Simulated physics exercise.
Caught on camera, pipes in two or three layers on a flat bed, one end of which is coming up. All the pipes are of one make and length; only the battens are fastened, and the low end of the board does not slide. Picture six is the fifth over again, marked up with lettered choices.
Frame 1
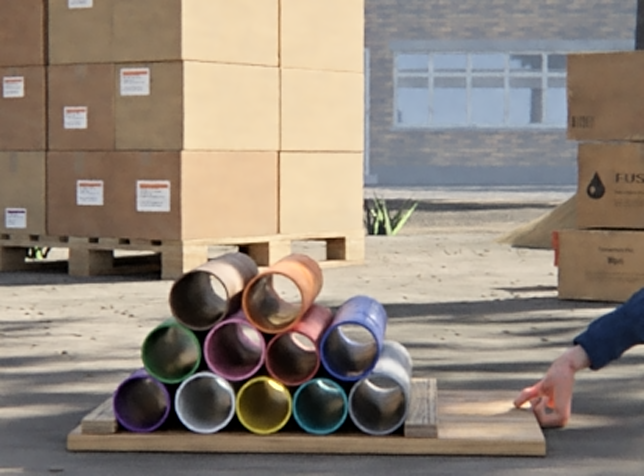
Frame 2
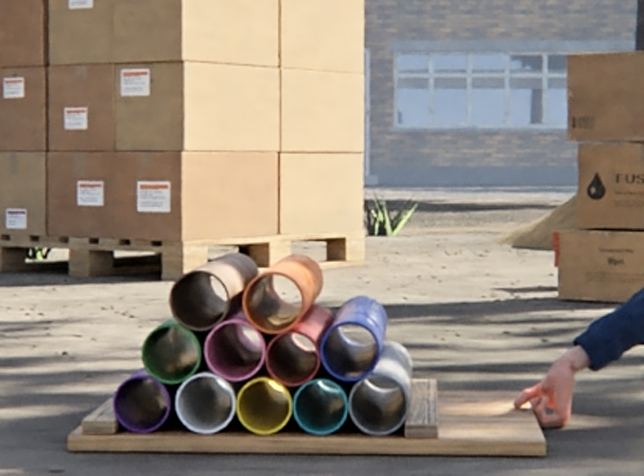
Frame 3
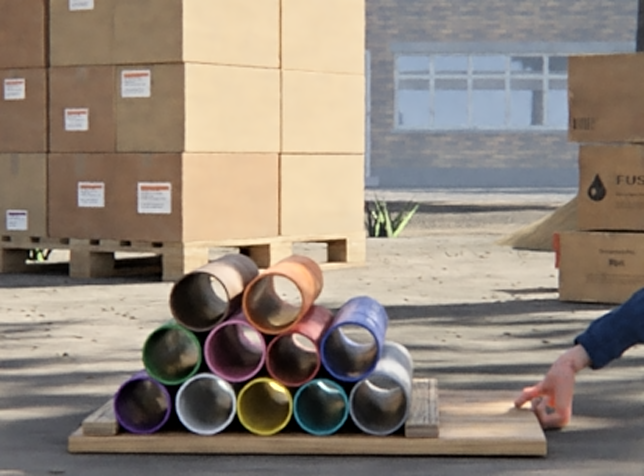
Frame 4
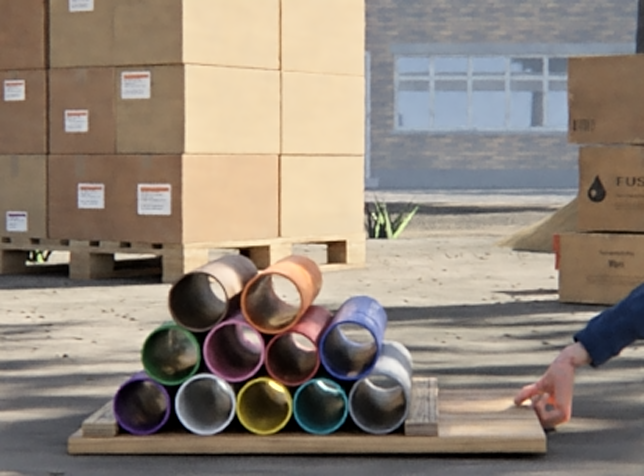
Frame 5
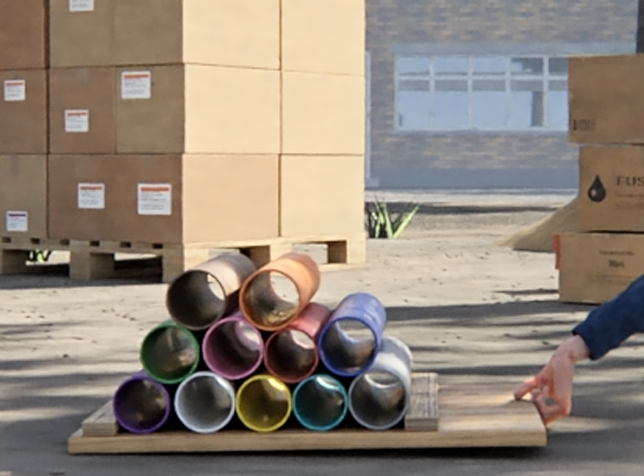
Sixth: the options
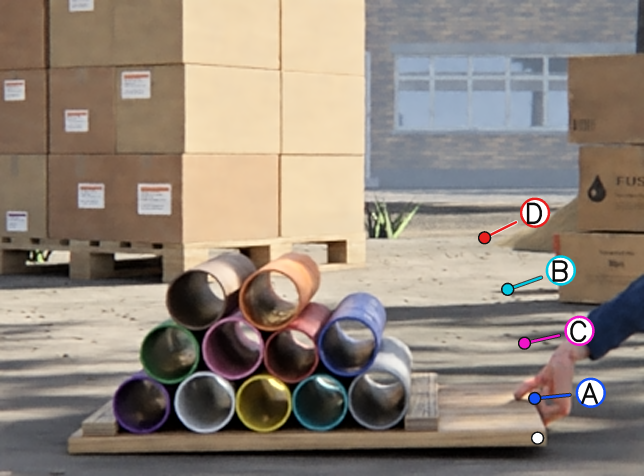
We see eleven coloured pipes stacked in three layers between battens on a wooden board outdoors, near cardboard boxes, while a hand at the right end touches the board, which barely moves as the pipes keep their arrangement.
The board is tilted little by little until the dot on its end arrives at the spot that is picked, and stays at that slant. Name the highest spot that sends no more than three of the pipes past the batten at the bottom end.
No higher than B.
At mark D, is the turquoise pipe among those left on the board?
Yes, with D.
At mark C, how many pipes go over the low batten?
With C, none.
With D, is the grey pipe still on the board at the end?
Yes.
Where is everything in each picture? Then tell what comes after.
The first picture shows blue pipe (350, 350); pink pipe (235, 350); green pipe (171, 353).
The second picture shows green pipe (172, 354); brown pipe (200, 300).
The third picture shows board (316, 412); grey pipe (379, 404); white pipe (206, 404).
The fourth picture shows board (316, 412); purple pipe (142, 406); white pipe (206, 404).
The fifth picture shows board (317, 409); purple pipe (141, 404); white pipe (205, 402).
On the copy, A at (534, 399); B at (508, 289); C at (525, 343); D at (484, 238); the white dot at (538, 438).
On B. First, board at 14°.
Then, board at 20°.
Finally, board at 20°, none over the low batten.
By contrast, A none over the low batten; C none over the low batten; D six over the low batten.
